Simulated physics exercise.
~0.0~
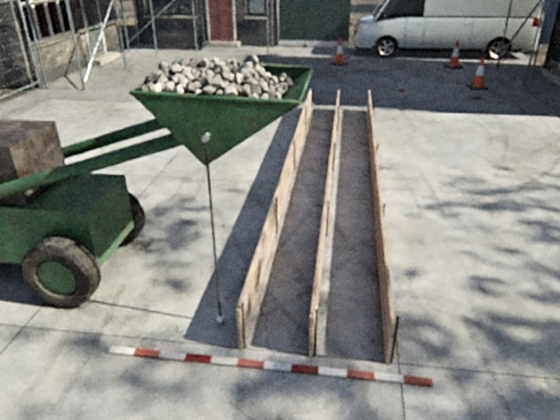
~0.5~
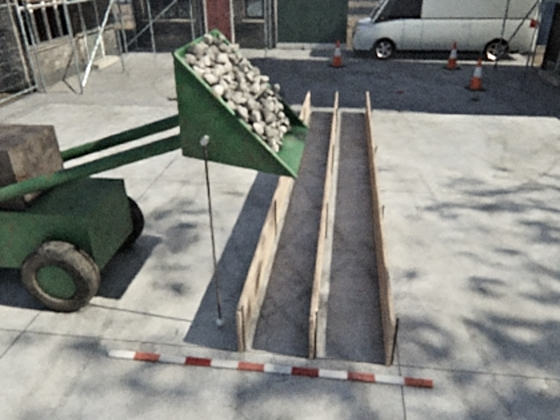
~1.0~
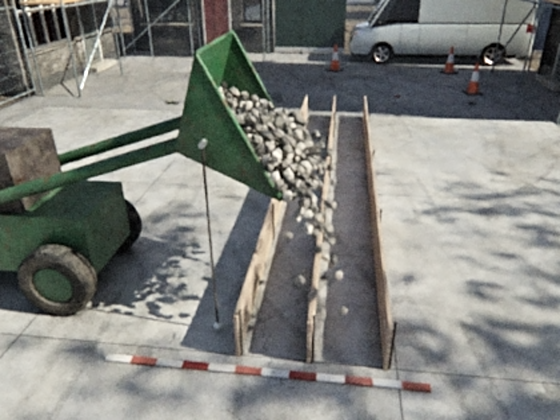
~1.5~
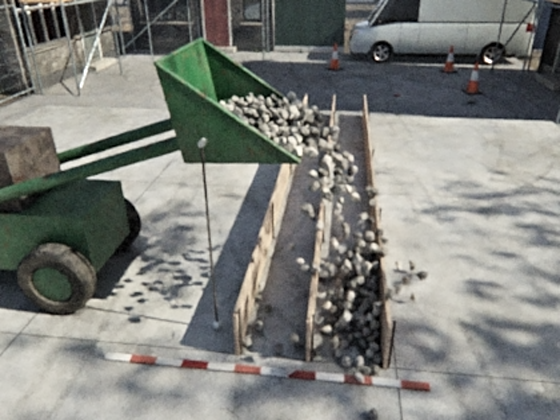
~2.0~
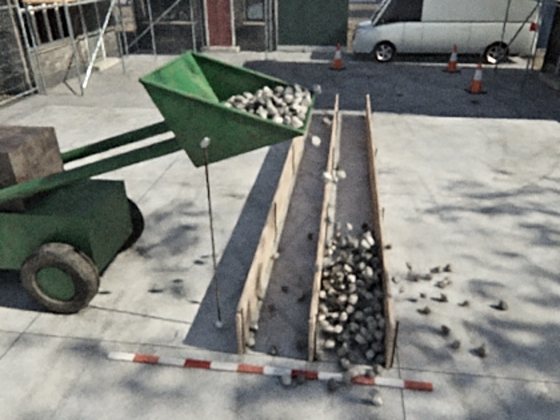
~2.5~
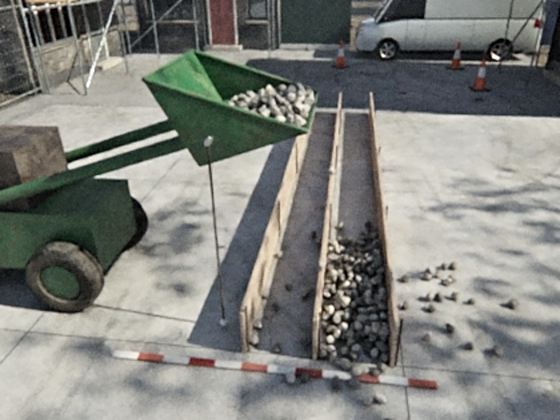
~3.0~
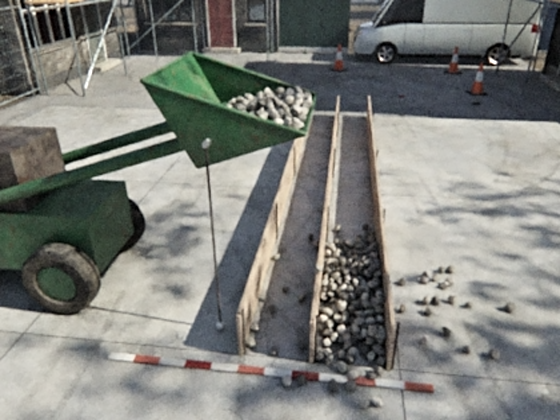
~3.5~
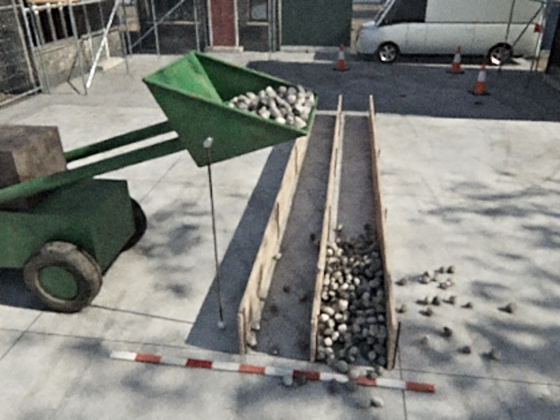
A green loader tipped its raised bucket of grey stones, spilling many over the wooden planks, then tilted back and stopped, leaving about half still inside, most of the rest piled between the right-hand planks and a few scattered on the concrete beyond.
